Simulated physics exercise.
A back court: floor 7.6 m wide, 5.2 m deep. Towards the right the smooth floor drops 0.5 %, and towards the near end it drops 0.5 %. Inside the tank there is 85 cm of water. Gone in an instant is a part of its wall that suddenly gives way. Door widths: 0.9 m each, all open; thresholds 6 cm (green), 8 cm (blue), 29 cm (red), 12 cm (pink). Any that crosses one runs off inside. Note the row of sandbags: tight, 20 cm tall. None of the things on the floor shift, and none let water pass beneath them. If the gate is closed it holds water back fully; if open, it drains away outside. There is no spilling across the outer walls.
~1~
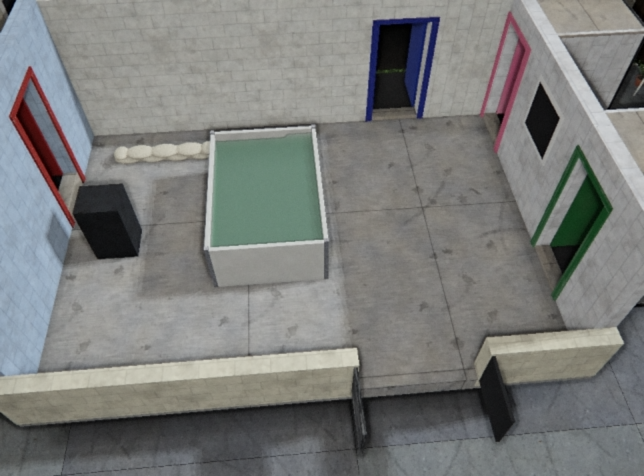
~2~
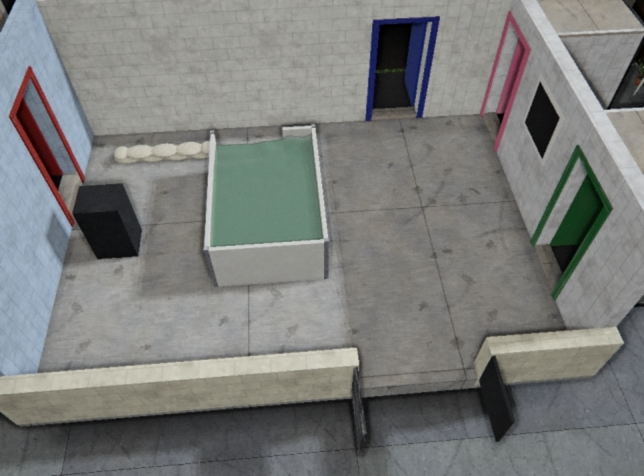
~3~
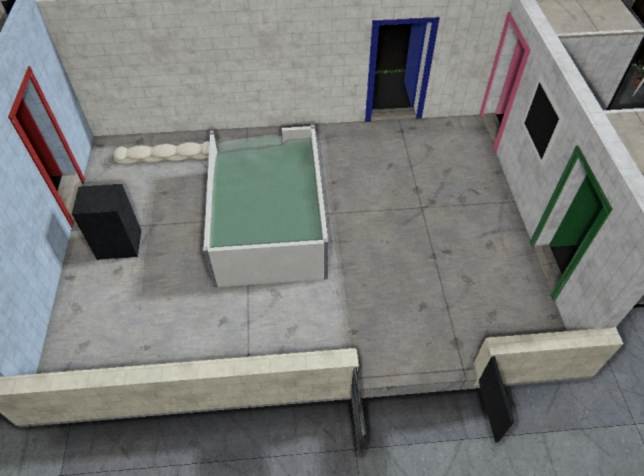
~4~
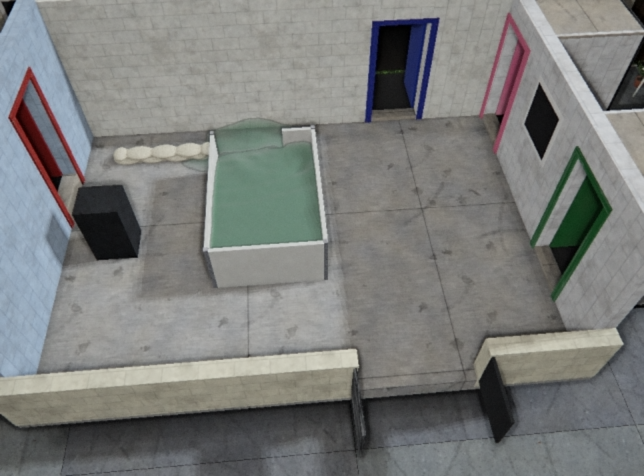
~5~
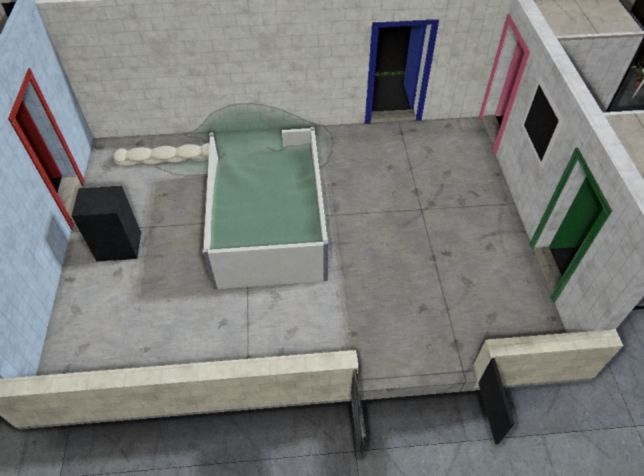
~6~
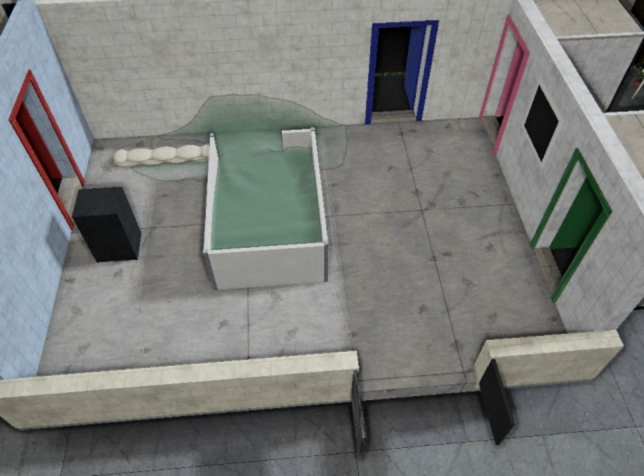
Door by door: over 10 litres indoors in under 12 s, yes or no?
Green door: Yes, blue door: No, red door: No, pink door: Yes.
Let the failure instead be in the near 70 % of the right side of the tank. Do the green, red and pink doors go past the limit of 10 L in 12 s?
Door green goes beyond, door red stays within, door pink goes beyond.
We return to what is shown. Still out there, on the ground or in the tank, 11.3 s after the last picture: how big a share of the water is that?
Around 80 per cent of the water.
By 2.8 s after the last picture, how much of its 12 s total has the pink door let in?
I'd say close to 60 percent.
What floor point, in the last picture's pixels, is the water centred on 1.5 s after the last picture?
It lies at roughly (258, 179) in pixels.
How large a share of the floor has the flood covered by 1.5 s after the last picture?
Some 40 per cent of it.
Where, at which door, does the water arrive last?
Lab note: Last arrival at the green door.
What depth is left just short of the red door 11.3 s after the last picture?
It's about 6.0 cm.
Then, 0.7 s after the last picture water covers 20 % of the floor and is deepest (60 cm) near (245, 137); green door not reached, blue door 7 cm at the sill, 0 L in, red door not reached, pink door not reached.
Then, 1.5 s after the last picture water covers 40 % of the floor and is deepest (58 cm) near (104, 139); green door not reached, blue door 8 cm at the sill, 0 L in, red door 12 cm at the sill, 0 L in, pink door 25 cm at the sill, 9 L in.
Then, 2.8 s after the last picture water covers 65 % of the floor and is deepest (37 cm) near (105, 232); green door 9 cm at the sill, 0 L in, blue door 6 cm at the sill, 0 L in, red door 14 cm at the sill, 0 L in, pink door 24 cm at the sill, 106 L in.
Then, 6.3 s after the last picture water covers 90 % of the floor and is deepest (18 cm) near (31, 401); green door 6 cm at the sill, 8 L in, blue door 4 cm at the sill, 0 L in, red door 10 cm at the sill, 0 L in, pink door 13 cm at the sill, 169 L in.
Then, 11.3 s after the last picture water covers 95 % of the floor and is deepest (12 cm) near (487, 136); green door 9 cm at the sill, 34 L in, blue door 9 cm at the sill, 2 L in, red door 6 cm at the sill, 0 L in, pink door 12 cm at the sill, 170 L in.
